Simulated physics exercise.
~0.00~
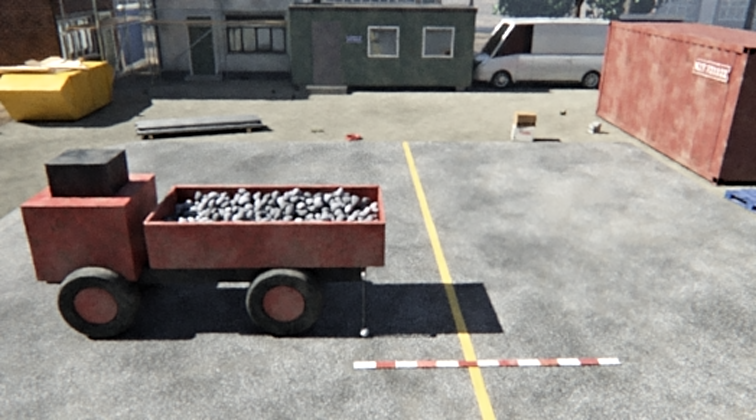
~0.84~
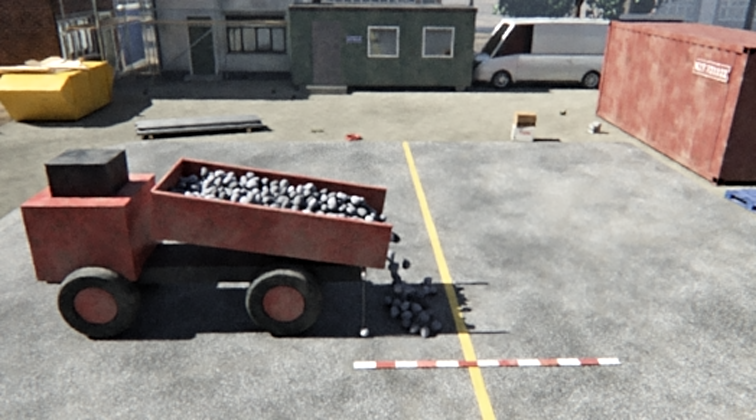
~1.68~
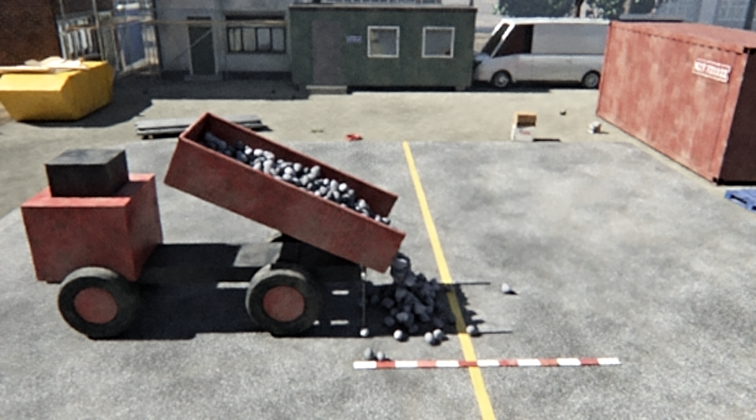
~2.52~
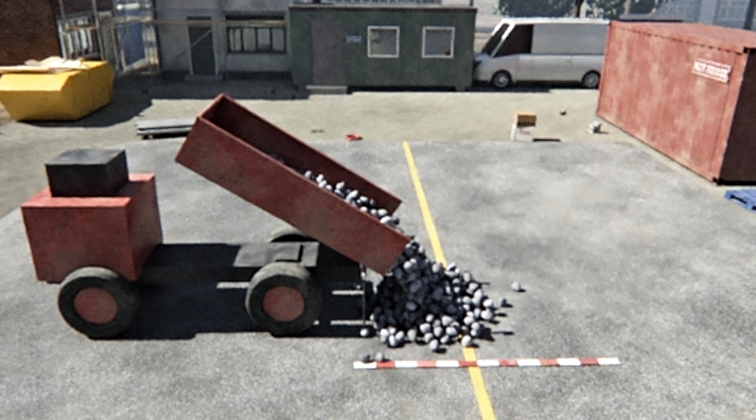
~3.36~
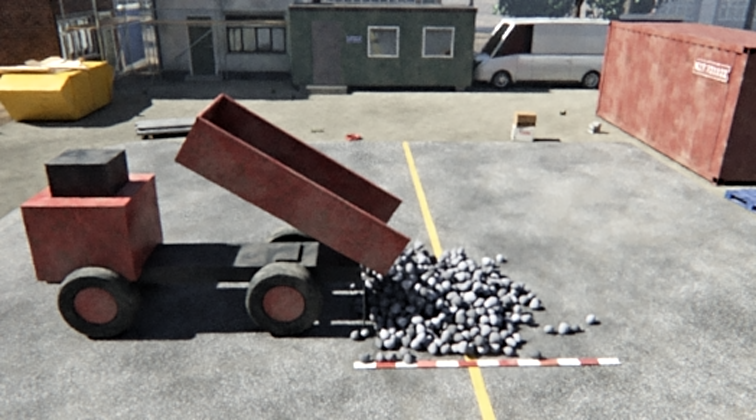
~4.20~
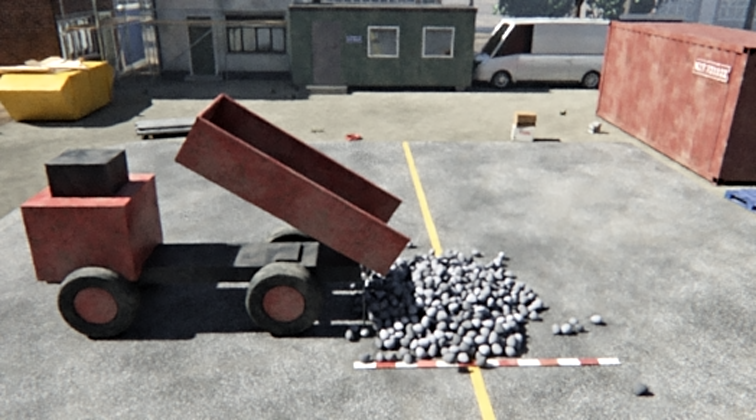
The clip opens on a red tipper truck, its body full of grey cobbles, parked on tarmac left of a painted yellow line, with a striped staff lying across the line. The front end of the body rises, and the first stones spill from the lowered rear onto the ground. As it tilts further, the stones slide down and a heap builds behind the truck. The body stops at a steep slant while the rest pours out, spreading rightward over the line. It ends empty and still raised, the heap straddling the line with a few strays farther right.
